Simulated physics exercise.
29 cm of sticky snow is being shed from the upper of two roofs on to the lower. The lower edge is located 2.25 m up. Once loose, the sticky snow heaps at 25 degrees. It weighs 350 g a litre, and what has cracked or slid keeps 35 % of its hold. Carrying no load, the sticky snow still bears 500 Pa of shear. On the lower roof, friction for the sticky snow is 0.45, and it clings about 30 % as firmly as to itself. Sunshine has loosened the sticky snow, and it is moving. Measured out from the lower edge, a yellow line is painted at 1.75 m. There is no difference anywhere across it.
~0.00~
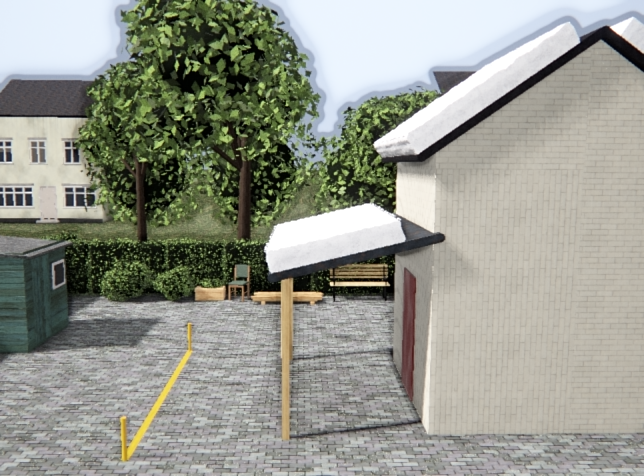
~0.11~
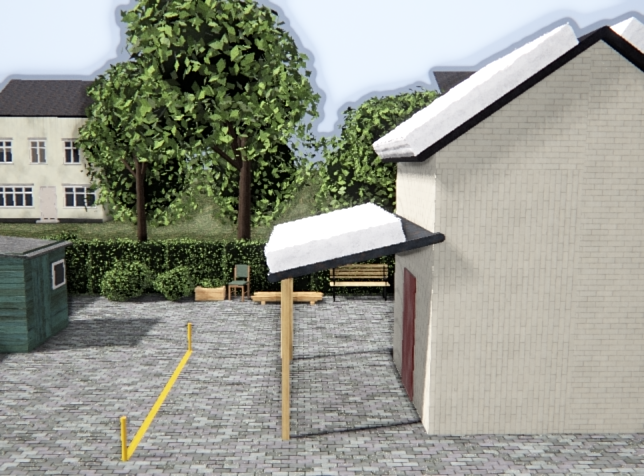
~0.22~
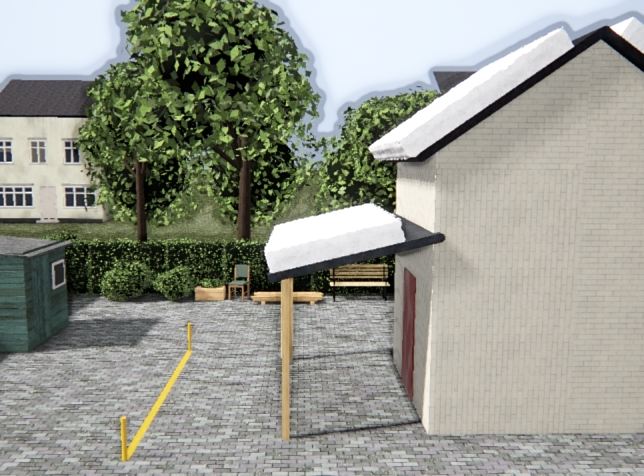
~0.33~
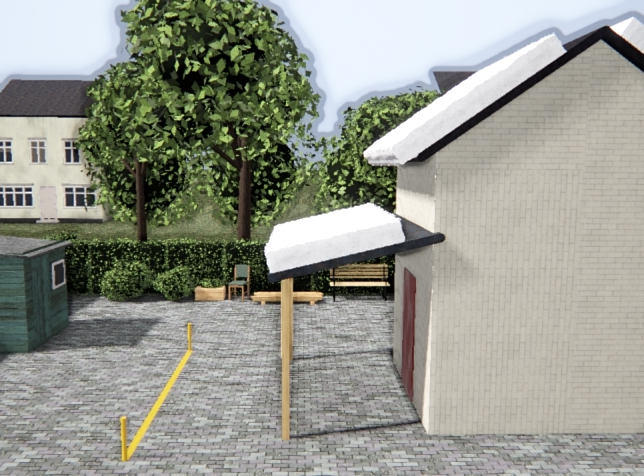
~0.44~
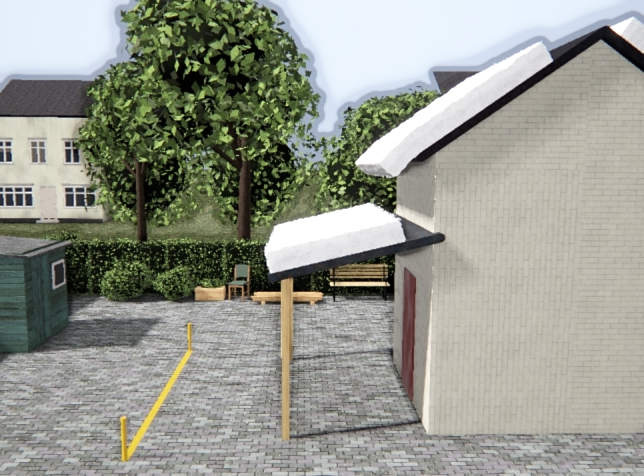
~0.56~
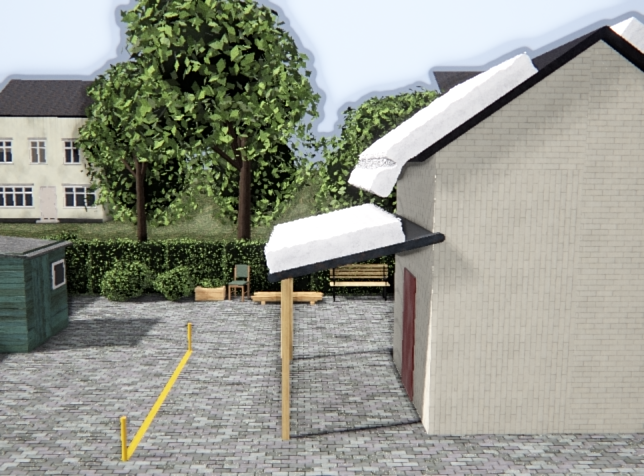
Snow on the building's upper roof slides down to the left and bends over the edge.
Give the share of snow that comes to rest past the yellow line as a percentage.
Roughly 29 percent.
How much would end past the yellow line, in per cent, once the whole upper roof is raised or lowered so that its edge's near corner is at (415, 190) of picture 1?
It would be near 8 %.
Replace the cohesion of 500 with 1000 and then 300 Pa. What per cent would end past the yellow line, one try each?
You'd see 12 percent the first time and 35 percent the second.
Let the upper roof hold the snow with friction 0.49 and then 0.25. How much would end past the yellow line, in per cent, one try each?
Respectively 2 percent and 20 percent.
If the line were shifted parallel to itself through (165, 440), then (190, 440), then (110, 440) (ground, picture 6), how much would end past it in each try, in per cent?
40 %, then 45 %, then 25 %.
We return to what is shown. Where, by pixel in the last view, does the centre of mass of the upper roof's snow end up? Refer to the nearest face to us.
That point lands roughly at (163, 388).
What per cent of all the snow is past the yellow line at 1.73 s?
Some 0 per cent.
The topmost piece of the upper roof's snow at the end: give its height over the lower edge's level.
0.8 m.
After 1.09 s, none is below the lower edge and 0 % is past the line.
After 1.73 s, 37 % is below the lower edge and 0 % is past the line.
After 2.36 s, 63 % is below the lower edge and 29 % is past the line.
After 3.00 s, 63 % is below the lower edge and 29 % is past the line.
After 3.30 s, 63 % is below the lower edge and 29 % is past the line.
